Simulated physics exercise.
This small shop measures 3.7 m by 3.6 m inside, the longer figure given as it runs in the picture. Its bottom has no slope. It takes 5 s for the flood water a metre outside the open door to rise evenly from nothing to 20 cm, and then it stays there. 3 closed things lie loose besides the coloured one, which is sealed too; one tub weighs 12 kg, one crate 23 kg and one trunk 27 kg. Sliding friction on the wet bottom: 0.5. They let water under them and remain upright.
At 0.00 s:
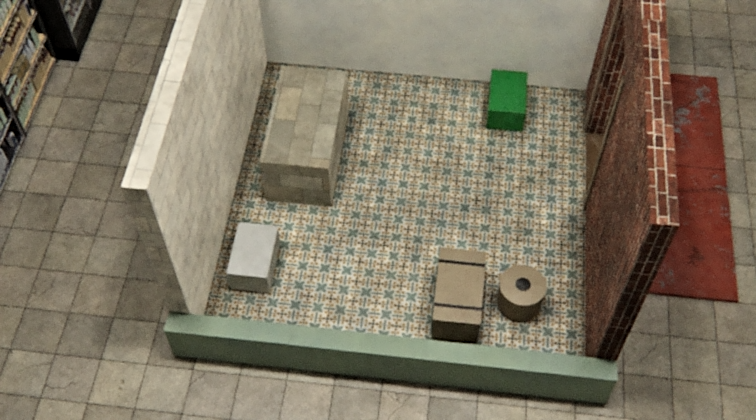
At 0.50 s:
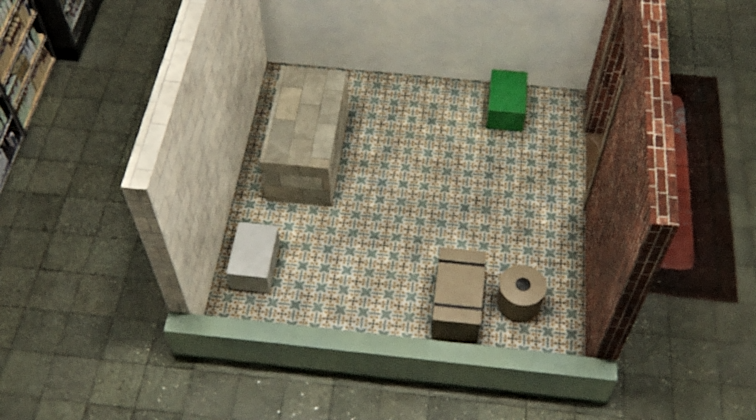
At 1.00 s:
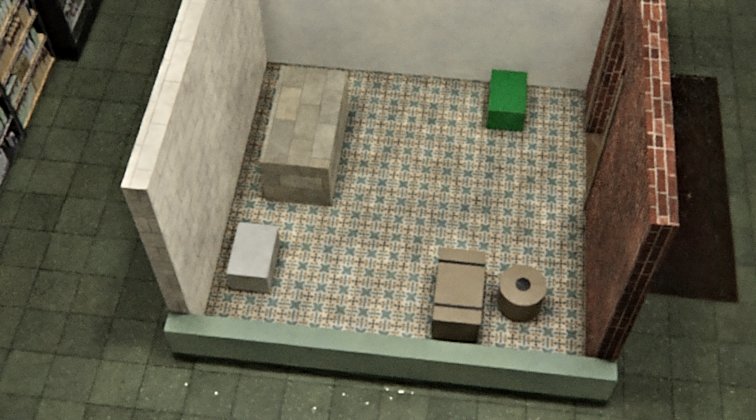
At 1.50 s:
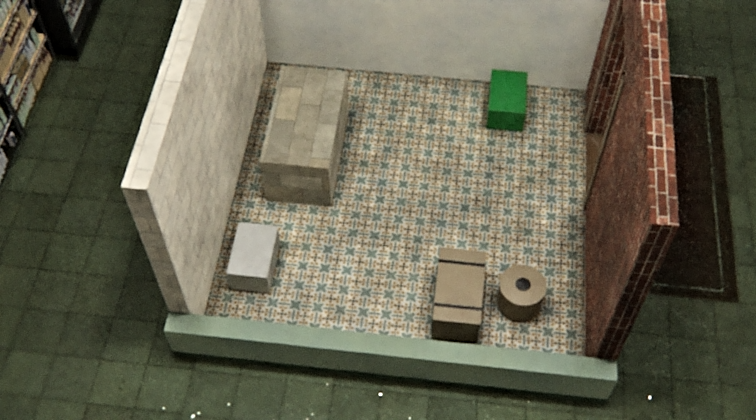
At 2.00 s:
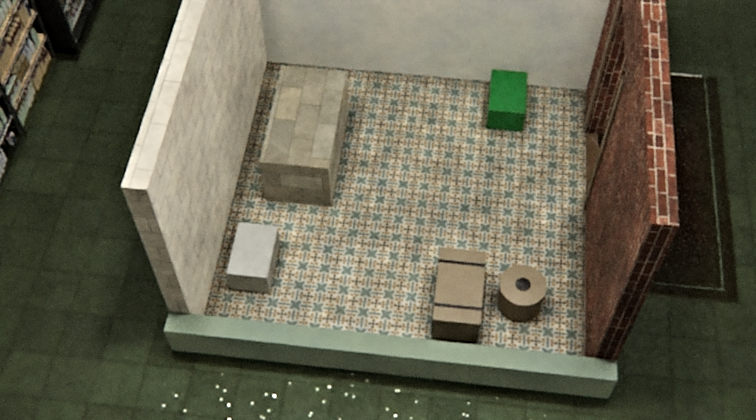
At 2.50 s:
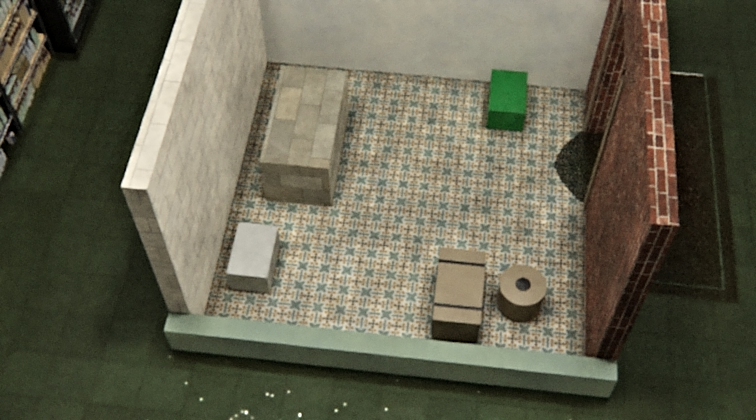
A small, open-topped shop with a patterned tile floor is seen from a high, steady viewpoint. A green crate sits at the back right, a large stone-coloured block at the back left, a pale grey box at the front left, and a tan box and round piece at the front right. The paving outside darkens, white specks shift along the front, and finally dark water spreads slightly inside the brick wall while the objects stay still.
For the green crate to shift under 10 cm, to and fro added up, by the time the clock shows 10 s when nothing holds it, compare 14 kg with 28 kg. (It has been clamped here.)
Only the larger figure is plenty.
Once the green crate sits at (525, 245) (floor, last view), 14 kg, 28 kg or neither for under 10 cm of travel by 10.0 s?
Either load holds.
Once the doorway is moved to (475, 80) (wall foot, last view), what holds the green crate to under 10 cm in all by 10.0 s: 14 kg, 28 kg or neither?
Just the heavy one.
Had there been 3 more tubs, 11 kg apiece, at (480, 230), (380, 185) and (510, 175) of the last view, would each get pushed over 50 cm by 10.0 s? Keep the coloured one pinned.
One by one: Not far enough, too far and too far.
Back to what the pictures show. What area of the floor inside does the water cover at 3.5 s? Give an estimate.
The covered patch comes to about 1.5 m2.
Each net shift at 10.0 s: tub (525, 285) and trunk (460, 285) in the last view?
0 cm, 0 cm.
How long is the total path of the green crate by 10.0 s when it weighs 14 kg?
Some 150 centimetres of travel in total.
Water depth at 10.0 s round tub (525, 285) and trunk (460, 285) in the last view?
First roughly 2 cm, second roughly 5 cm.
After 3.5 s the green crate would be 0 cm from its start with 14 kg and 0 cm from its start with 28 kg; 1 cm of water round it then.
After 4.5 s the green crate would be 1 cm from its start with 14 kg and 0 cm from its start with 28 kg; 4 cm of water round it then.
After 7.0 s the green crate would be 160 cm from its start with 14 kg and 0 cm from its start with 28 kg; 6 cm of water round it then.
After 10.0 s the green crate would be 163 cm from its start with 14 kg and 0 cm from its start with 28 kg; 8 cm of water round it then.
